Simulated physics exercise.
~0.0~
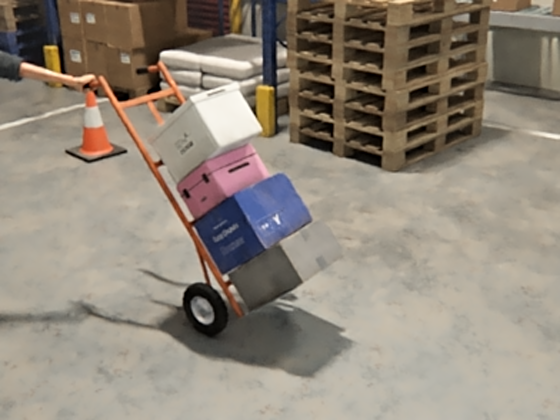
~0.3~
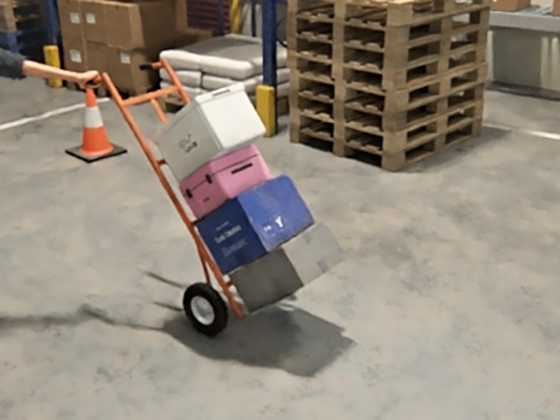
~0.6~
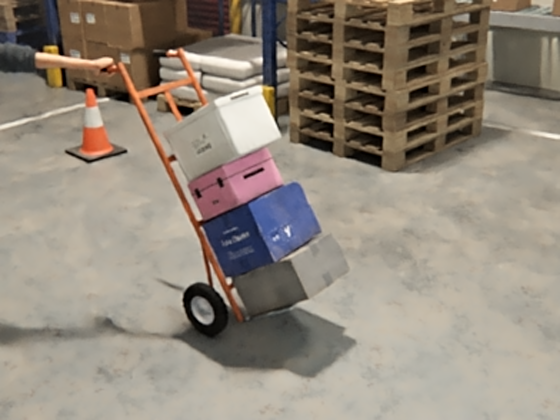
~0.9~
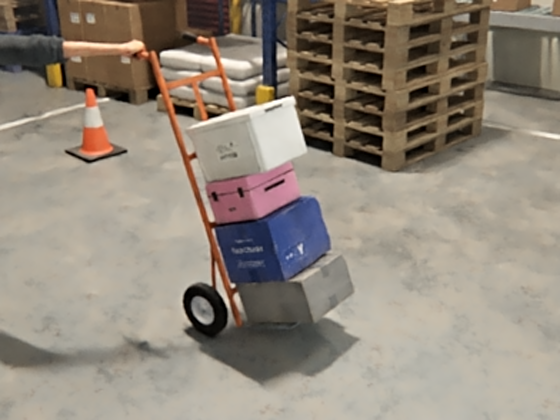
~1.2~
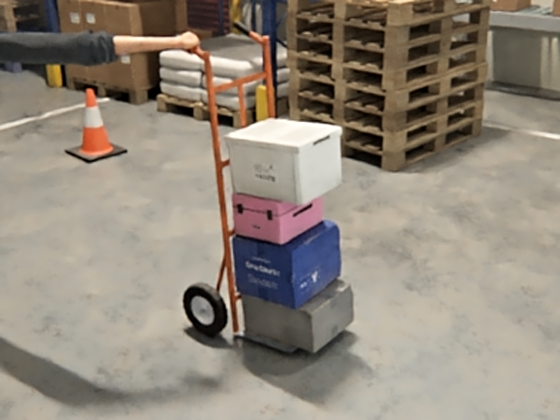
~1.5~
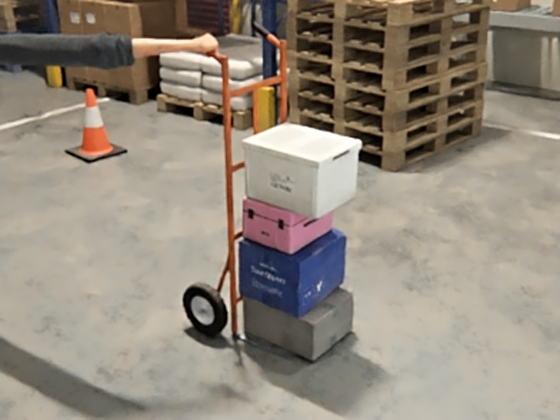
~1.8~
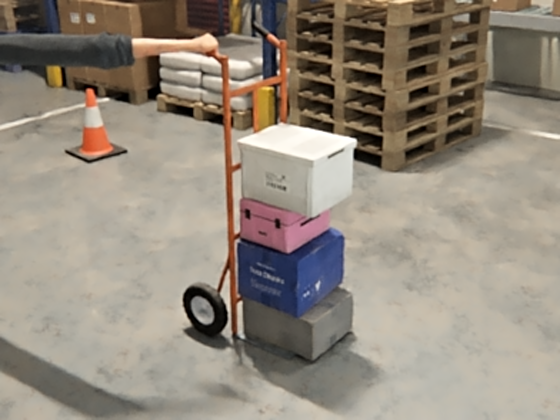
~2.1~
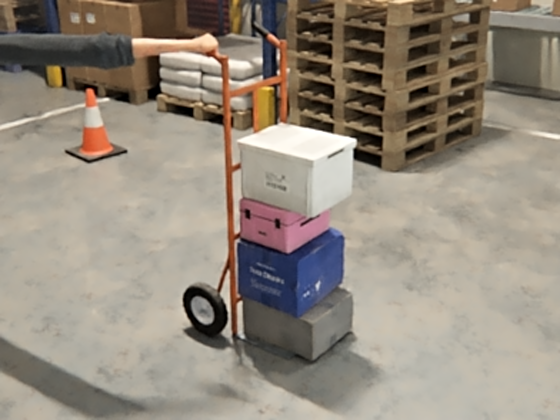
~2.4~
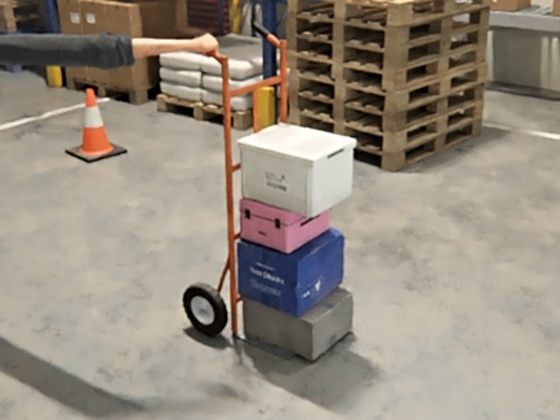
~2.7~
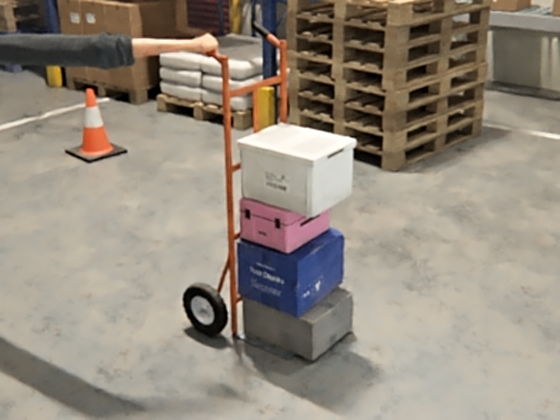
An orange sack truck leans back toward the left on a grey warehouse floor, seen from a fixed, slightly raised view, carrying a stack of four items. A grey box sits at the bottom, then a blue parcel, a pink toolbox and a white tote on top. Wooden pallets, cartons and a traffic cone stand behind. A hand reaching in from the left holds the handle as the truck swings upright, faster and faster, onto its plate. The pink toolbox and white tote shift slightly, then everything stays still, the stack intact and the hand still gripping.
